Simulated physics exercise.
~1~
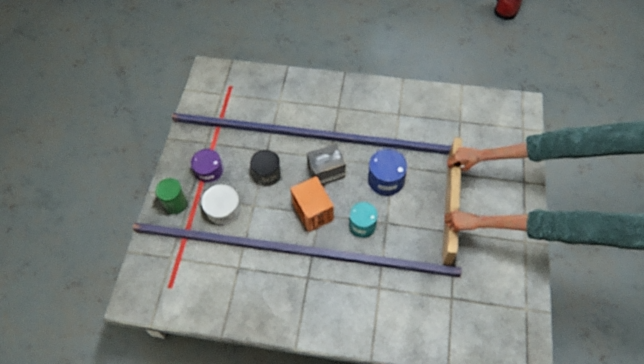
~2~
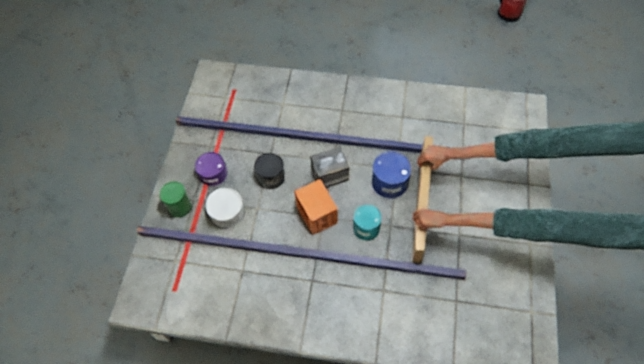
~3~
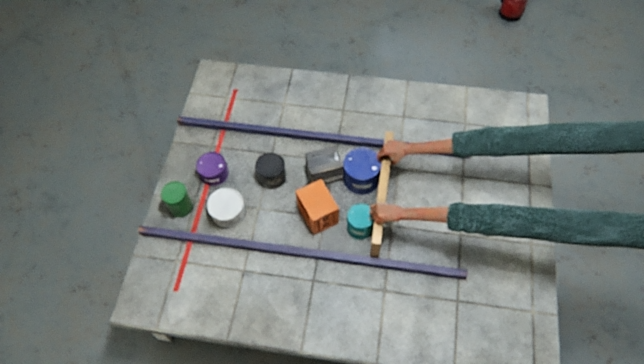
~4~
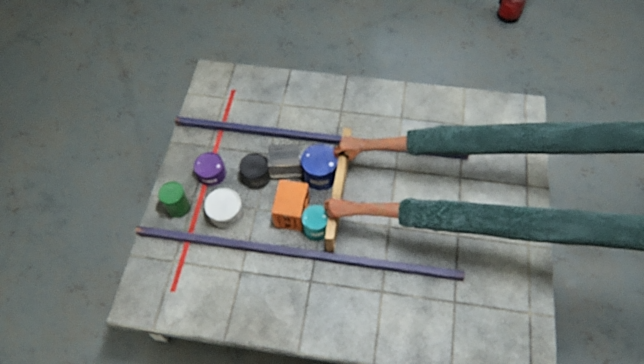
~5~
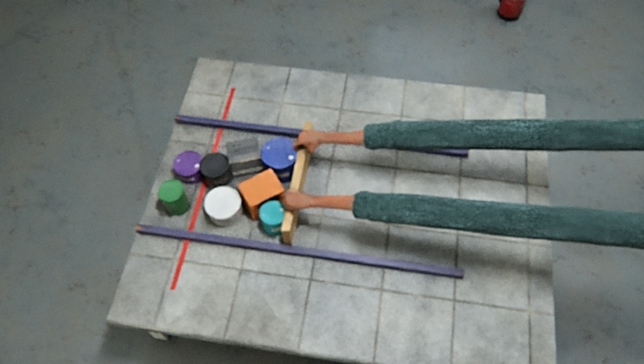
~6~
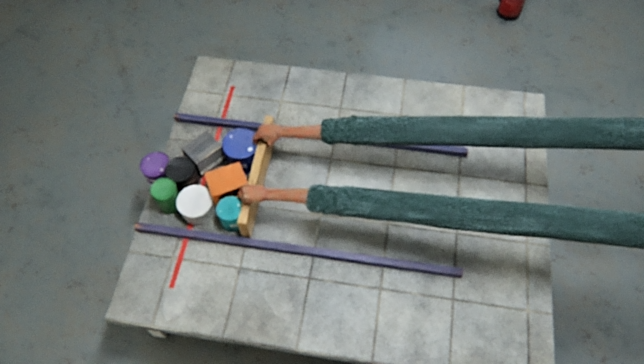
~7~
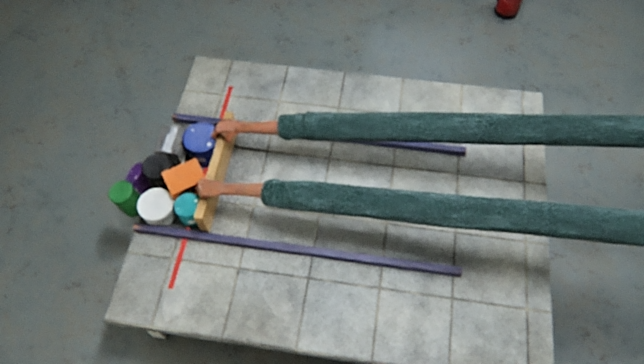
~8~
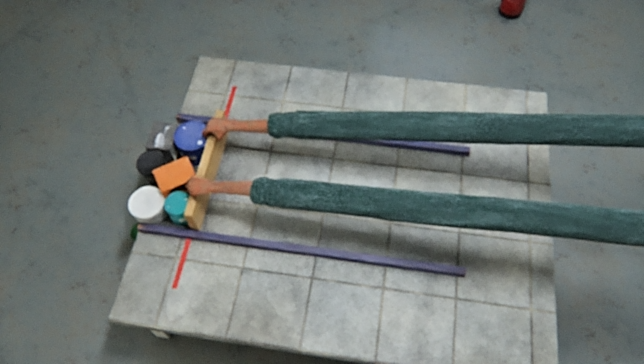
A wooden plank, pushed left by two hands in green sleeves, swept a cluster of tubs and boxes between two battens toward a red tape line, bunching them at the platform's edge until the purple canister and green pail went over.
